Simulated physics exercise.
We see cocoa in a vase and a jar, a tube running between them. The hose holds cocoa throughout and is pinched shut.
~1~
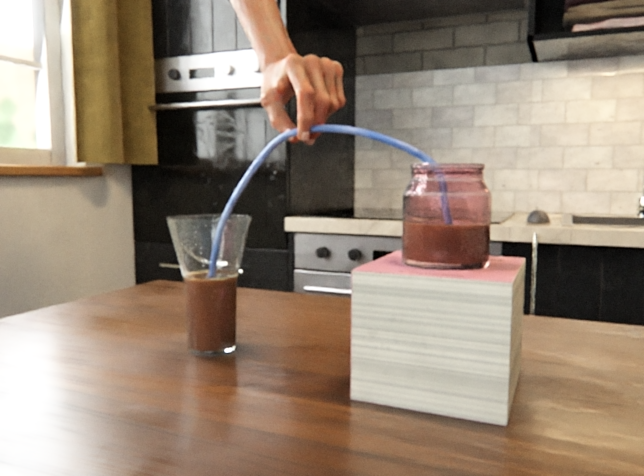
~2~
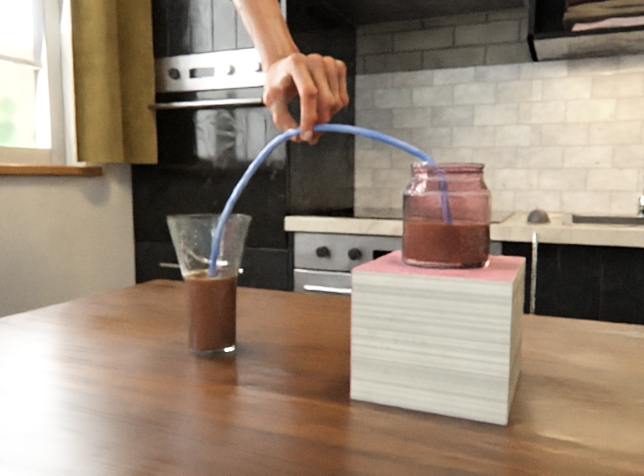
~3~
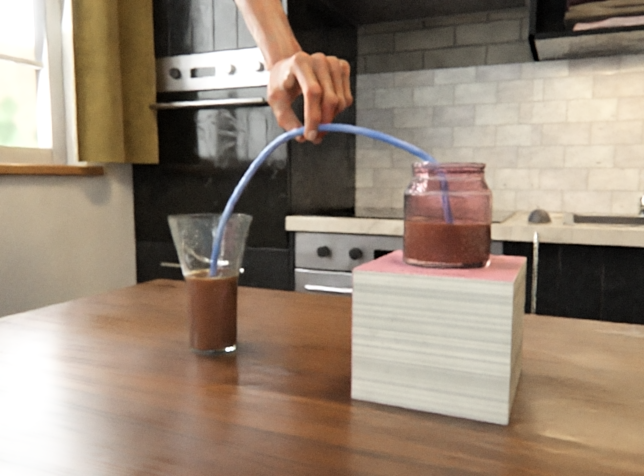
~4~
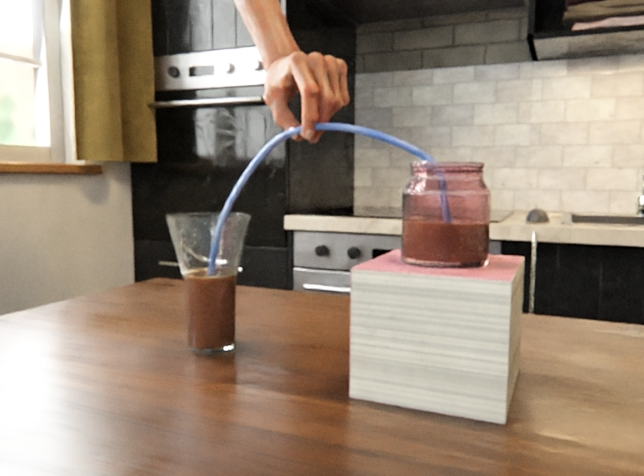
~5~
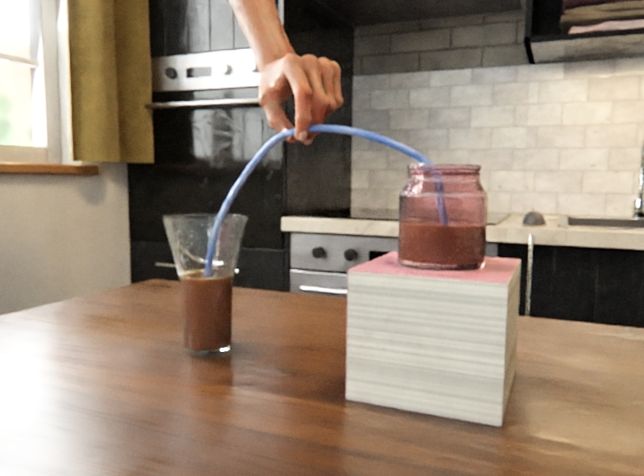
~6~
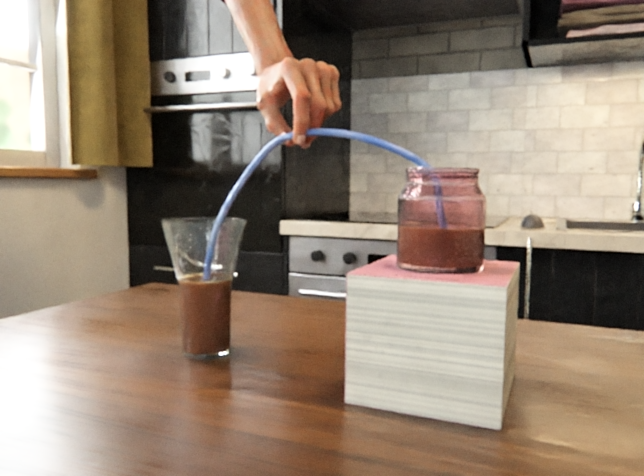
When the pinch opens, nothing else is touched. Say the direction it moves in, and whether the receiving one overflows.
Cocoa goes - left, receiving - does not overflow.
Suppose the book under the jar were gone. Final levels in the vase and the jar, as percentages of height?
You'd see the first filled to 35 per cent of its height and the second to 55 per cent.
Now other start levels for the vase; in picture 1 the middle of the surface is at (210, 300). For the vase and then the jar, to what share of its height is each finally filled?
Roughly 60 % and 15 %.
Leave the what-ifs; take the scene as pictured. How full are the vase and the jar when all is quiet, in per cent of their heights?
The first at 75 per cent, the second at 15 per cent.
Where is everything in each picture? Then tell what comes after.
The hose is pinched; vase (211, 281) about half full, on the top itself; jar (446, 211) about a third full, up on the book, in the first frame.
Nothing flows; vase about half full, surface at (211, 274); jar about a third full, surface at (446, 222), in the second frame.
Fingers on the hose; vase (212, 280) about half full; jar (447, 210) about a third full, in the third frame.
Still shut; vase about half full, surface at (210, 273); jar about a third full, surface at (445, 221), in the fourth frame.
The hose is pinched; vase (207, 281) about half full, on the top itself; jar (442, 212) about a third full, up on the book, in the fifth frame.
Nothing flows; vase about half full, surface at (205, 278); jar about a third full, surface at (441, 226), in the sixth frame.
Soon after, the vase is about two thirds full; the jar is about a third full.
Later, the vase is about two thirds full; the jar is about a quarter full.
In the end, the vase is about three quarters full; the jar is nearly empty.
